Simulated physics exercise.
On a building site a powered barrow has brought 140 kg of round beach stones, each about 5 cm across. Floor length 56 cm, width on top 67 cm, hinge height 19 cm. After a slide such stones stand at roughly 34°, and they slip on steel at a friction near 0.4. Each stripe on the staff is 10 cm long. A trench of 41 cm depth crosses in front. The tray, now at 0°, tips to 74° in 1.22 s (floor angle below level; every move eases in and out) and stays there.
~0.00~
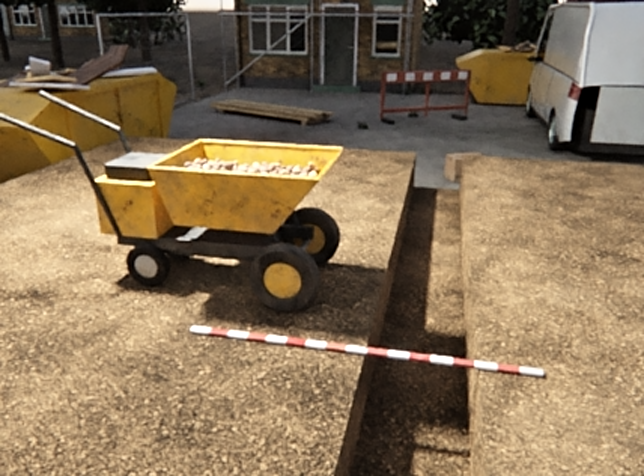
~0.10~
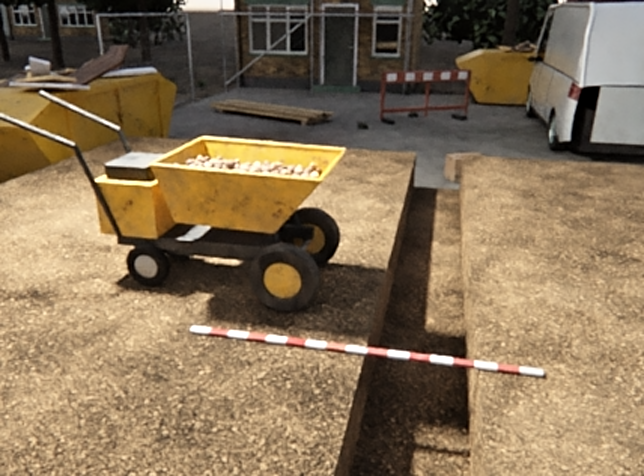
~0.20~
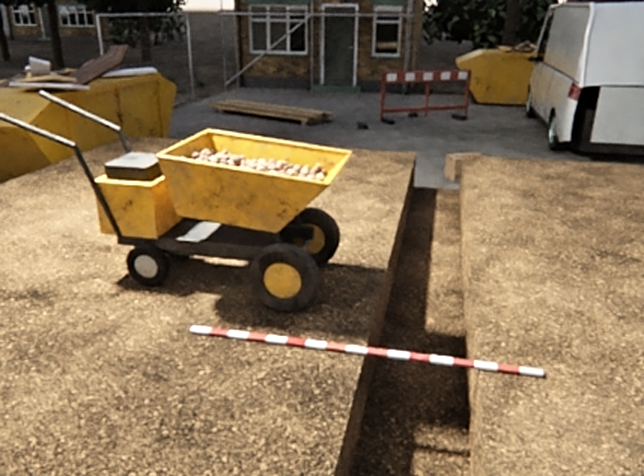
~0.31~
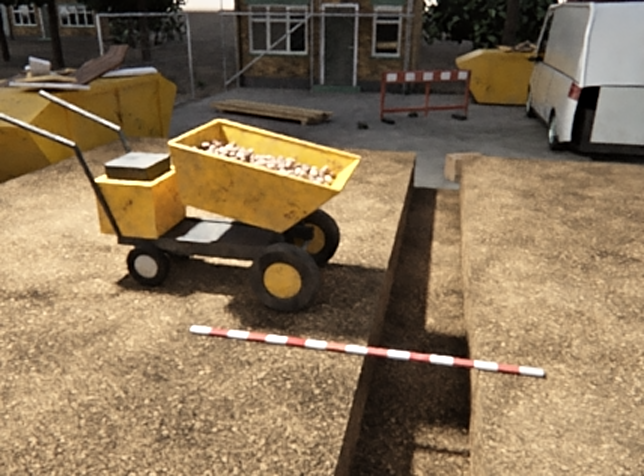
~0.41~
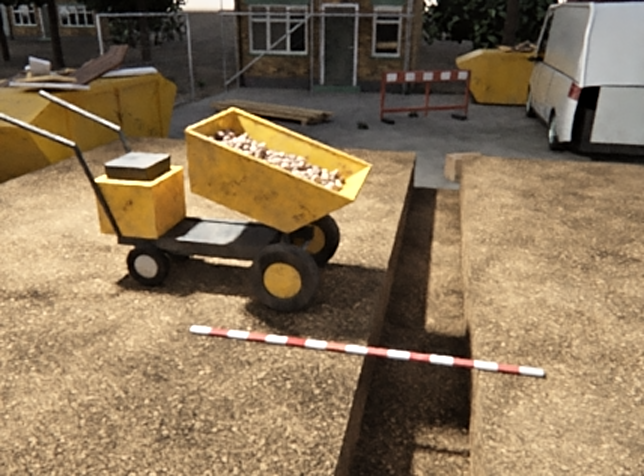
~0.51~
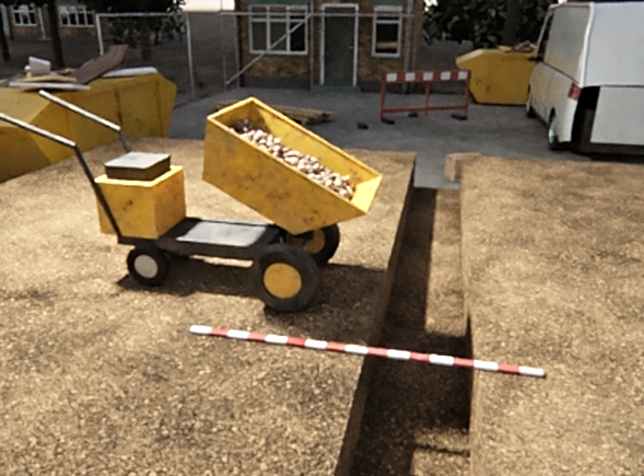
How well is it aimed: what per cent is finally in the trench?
Some 99 per cent of it.
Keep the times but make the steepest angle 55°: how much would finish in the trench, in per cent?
It would be near 65 per cent.
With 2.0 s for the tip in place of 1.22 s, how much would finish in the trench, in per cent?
In that case some 100 per cent.
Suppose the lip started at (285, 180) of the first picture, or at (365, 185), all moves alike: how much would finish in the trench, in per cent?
Near 100 per cent from the first place, 45 from the second.
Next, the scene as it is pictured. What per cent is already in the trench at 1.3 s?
About 55 per cent by then.
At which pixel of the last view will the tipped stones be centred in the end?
Their middle is at about (434, 353).
After 0.9 s the floor is at 63°; 100 % in the tray; the foremost stones are at (404, 254).
After 1.3 s the floor is at 74°; 46 % in the tray, 53 % in the trench; the foremost stones are at (472, 307).
After 1.7 s the floor is at 74°; 12 % in the tray, 87 % in the trench, 1 % past the trench; the foremost stones are at (548, 316).
After 3.6 s the floor is at 74°; 0 % in the tray, 99 % in the trench, 1 % past the trench; the foremost stones are at (597, 325).
